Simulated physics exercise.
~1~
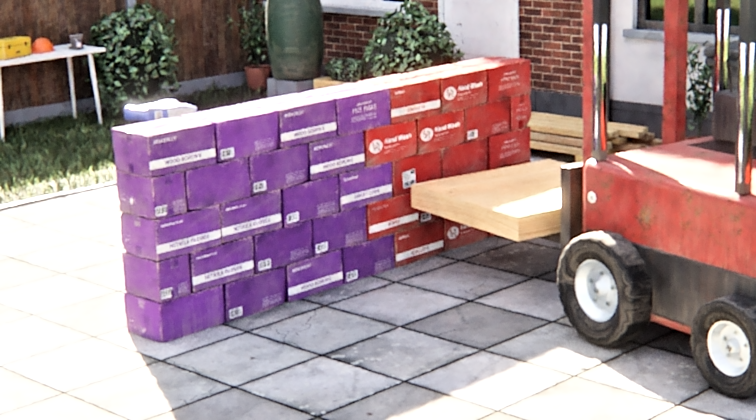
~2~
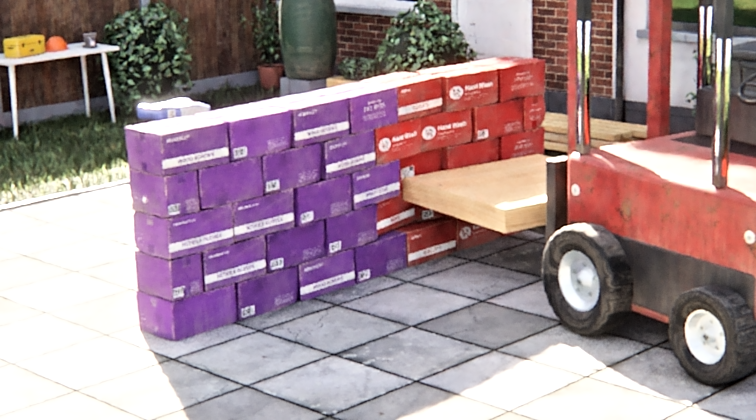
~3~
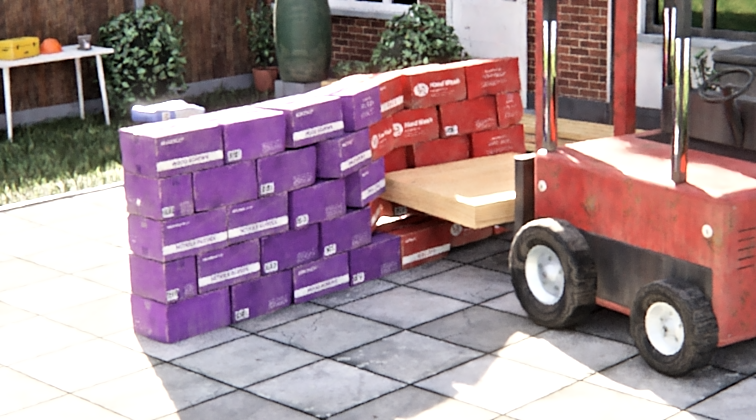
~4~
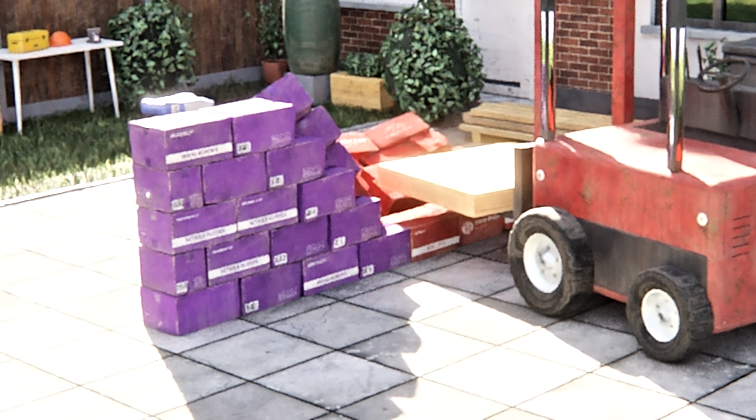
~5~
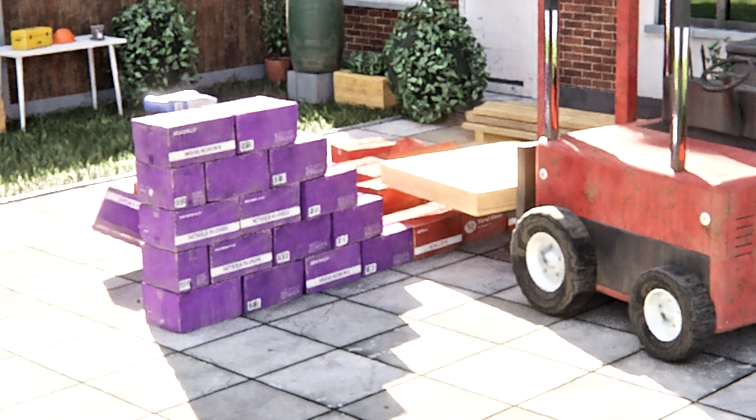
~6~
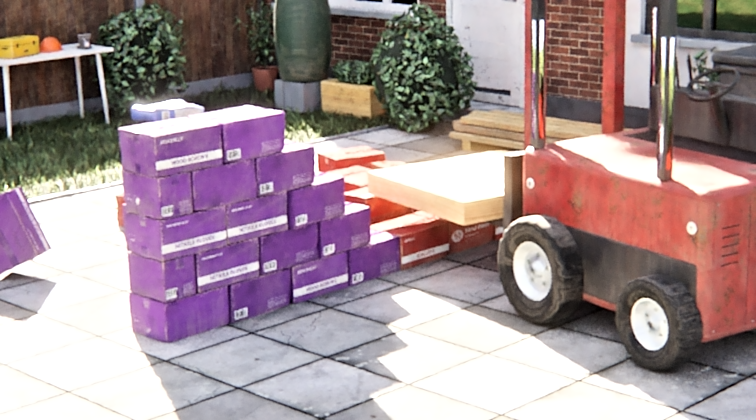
At the start, a wall of stacked cartons, purple on the left and red on the right, stands on a paved patio while a red lift truck holds a pale wooden load against its red part. The truck edges left and the load pushes in, bending the wall where the colours meet. Then the red part gives way and the upper purple cartons beside it tip over. Cartons drop behind the wall, and a purple one tumbles out to the left. At the end, the truck is still, most red cartons are down, and a stepped purple stack remains standing.
